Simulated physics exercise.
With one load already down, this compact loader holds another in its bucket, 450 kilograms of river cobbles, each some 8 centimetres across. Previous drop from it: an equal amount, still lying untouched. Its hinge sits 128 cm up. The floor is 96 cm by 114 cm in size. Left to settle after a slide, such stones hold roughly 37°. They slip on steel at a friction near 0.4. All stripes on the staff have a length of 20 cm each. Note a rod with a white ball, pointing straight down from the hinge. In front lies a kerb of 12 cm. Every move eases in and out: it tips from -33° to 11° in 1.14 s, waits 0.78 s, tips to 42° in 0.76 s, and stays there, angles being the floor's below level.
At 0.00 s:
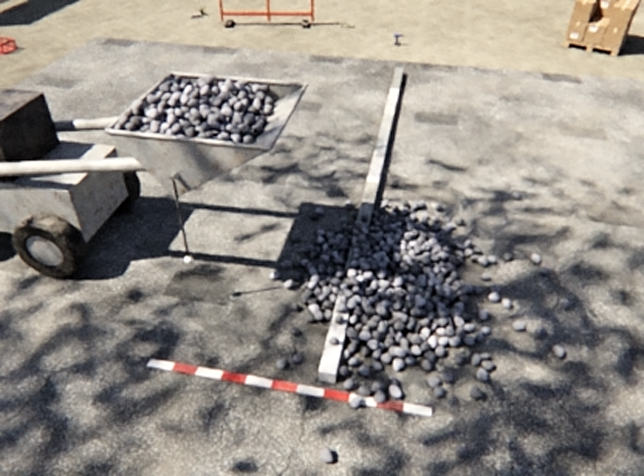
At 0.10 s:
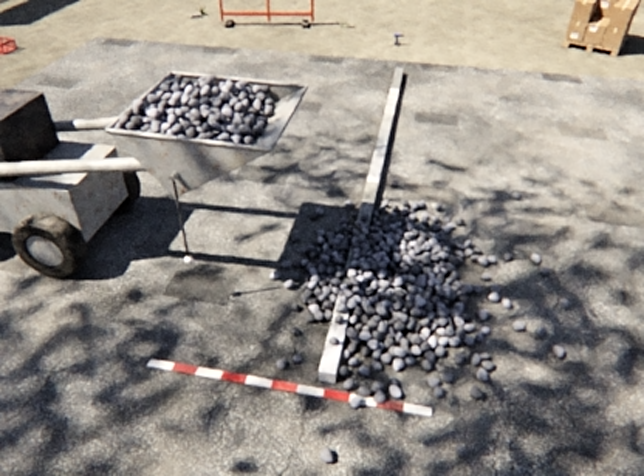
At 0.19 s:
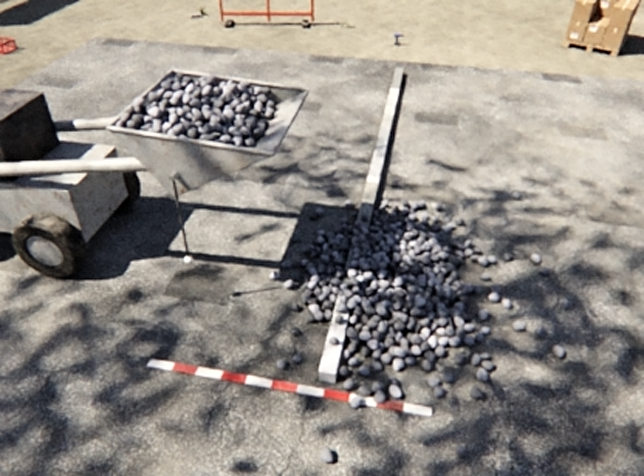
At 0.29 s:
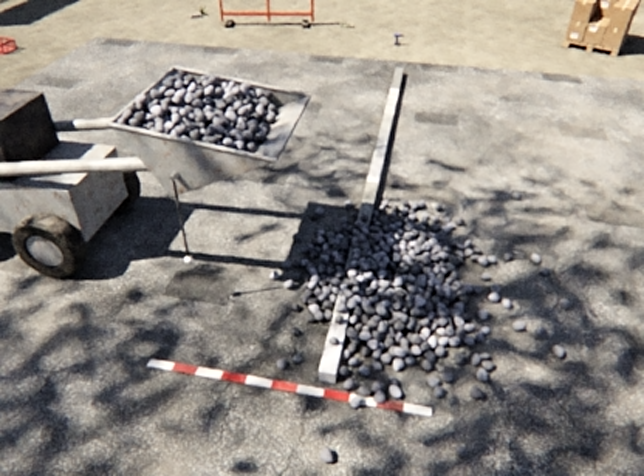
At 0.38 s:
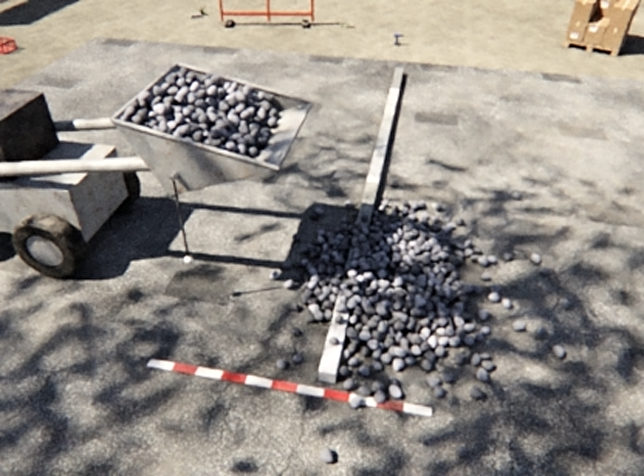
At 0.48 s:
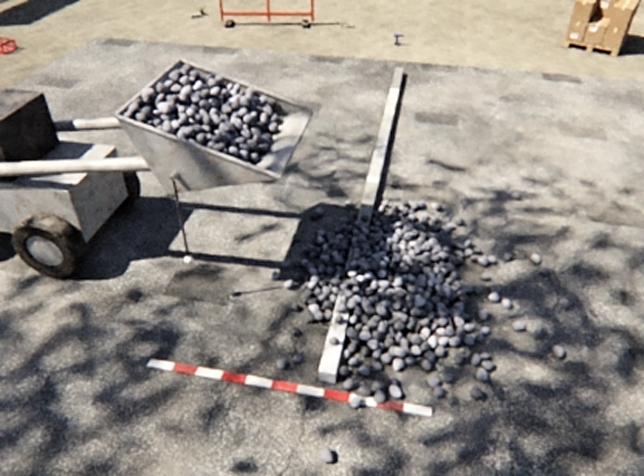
A small loader on the left slowly tilted its raised metal bucket of grey stones a little forward, the stones shifting slightly inside, while an earlier pile lay still across a pale kerb.
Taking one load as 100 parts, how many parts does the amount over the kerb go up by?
3 parts.
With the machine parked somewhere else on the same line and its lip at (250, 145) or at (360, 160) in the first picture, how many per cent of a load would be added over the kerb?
Near 0 in a hundred, then near 75 in a hundred.
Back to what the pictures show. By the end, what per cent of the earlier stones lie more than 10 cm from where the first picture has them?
Roughly 5 percent.
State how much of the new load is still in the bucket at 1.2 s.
About 100 per cent.
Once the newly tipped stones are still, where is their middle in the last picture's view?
I'd say close to (306, 260).
After 0.9 s the floor is at 4°; in per cent of one load, 100 in the bucket, 21 on this side of the kerb, 79 over the kerb; the foremost stones are at (574, 300).
After 1.2 s the floor is at 11°; in per cent of one load, 99 in the bucket, 21 on this side of the kerb, 79 over the kerb; the foremost stones are at (574, 300).
After 3.1 s the floor is at 42°; in per cent of one load, 2 in the bucket, 117 on this side of the kerb, 82 over the kerb; the foremost stones are at (574, 300).
After 5.7 s the floor is at 42°; in per cent of one load, 0 in the bucket, 118 on this side of the kerb, 82 over the kerb; the foremost stones are at (574, 300). Net gain over the kerb, 3.
